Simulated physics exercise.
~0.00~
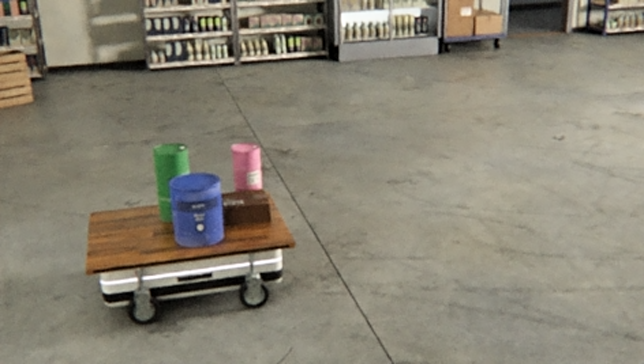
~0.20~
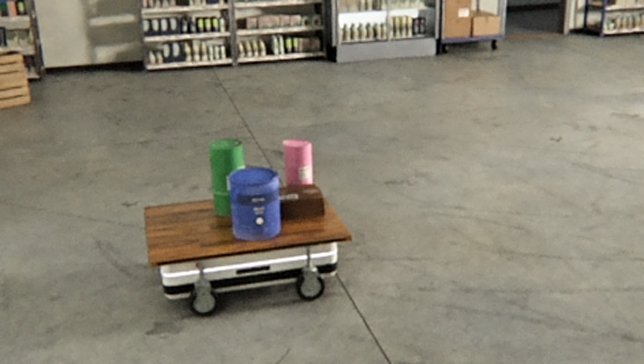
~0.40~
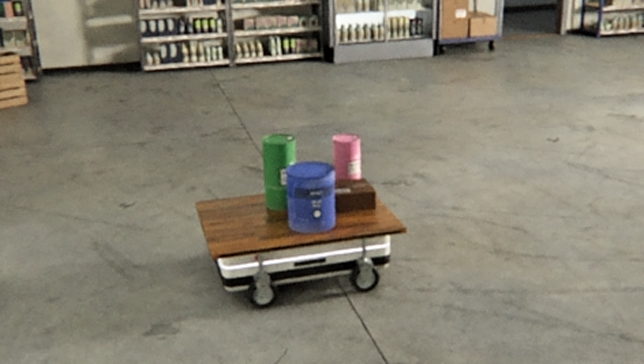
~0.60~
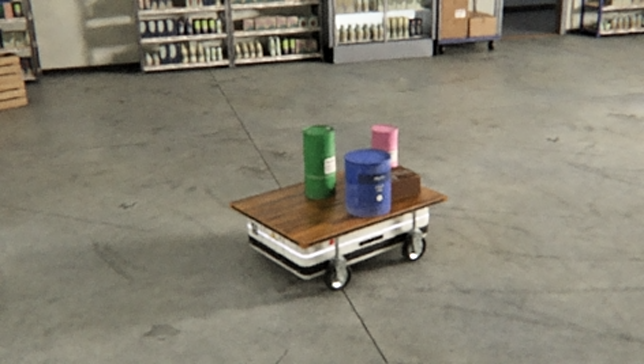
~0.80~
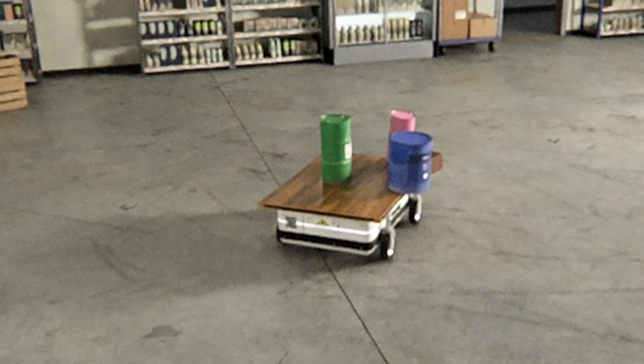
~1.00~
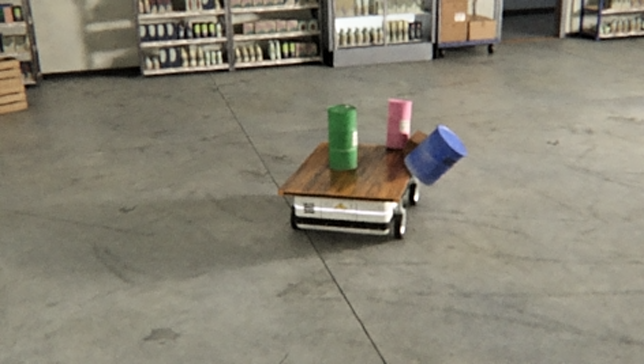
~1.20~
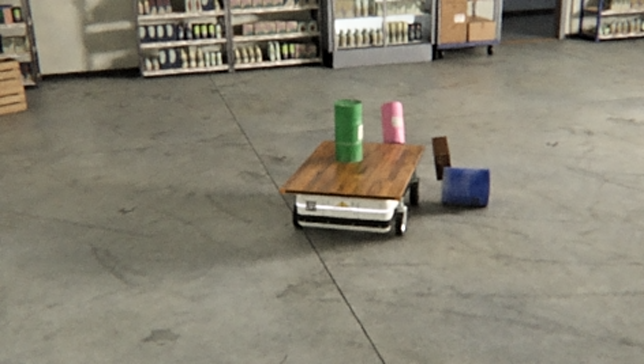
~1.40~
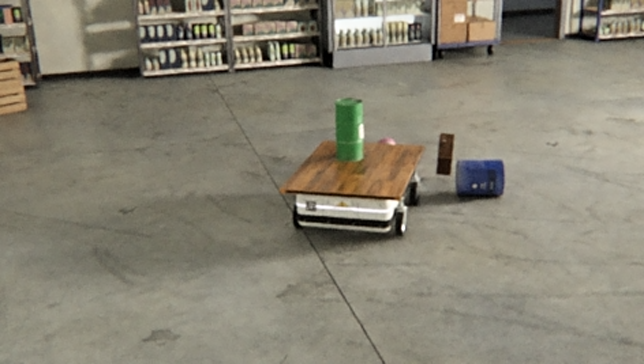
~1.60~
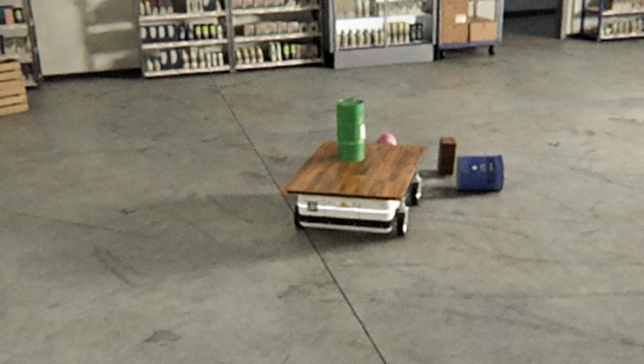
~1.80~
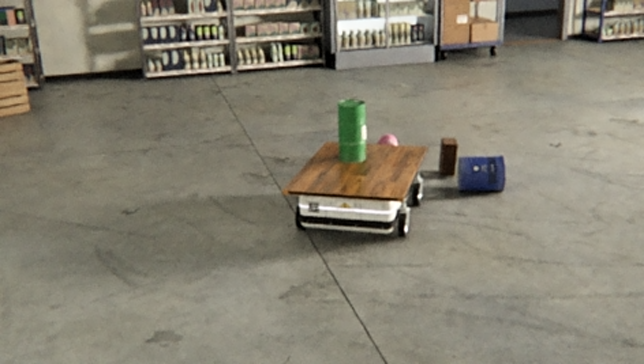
Flat cart rolling right and curving away across a concrete floor, shedding blue, pink and brown items while the green canister stays upright.
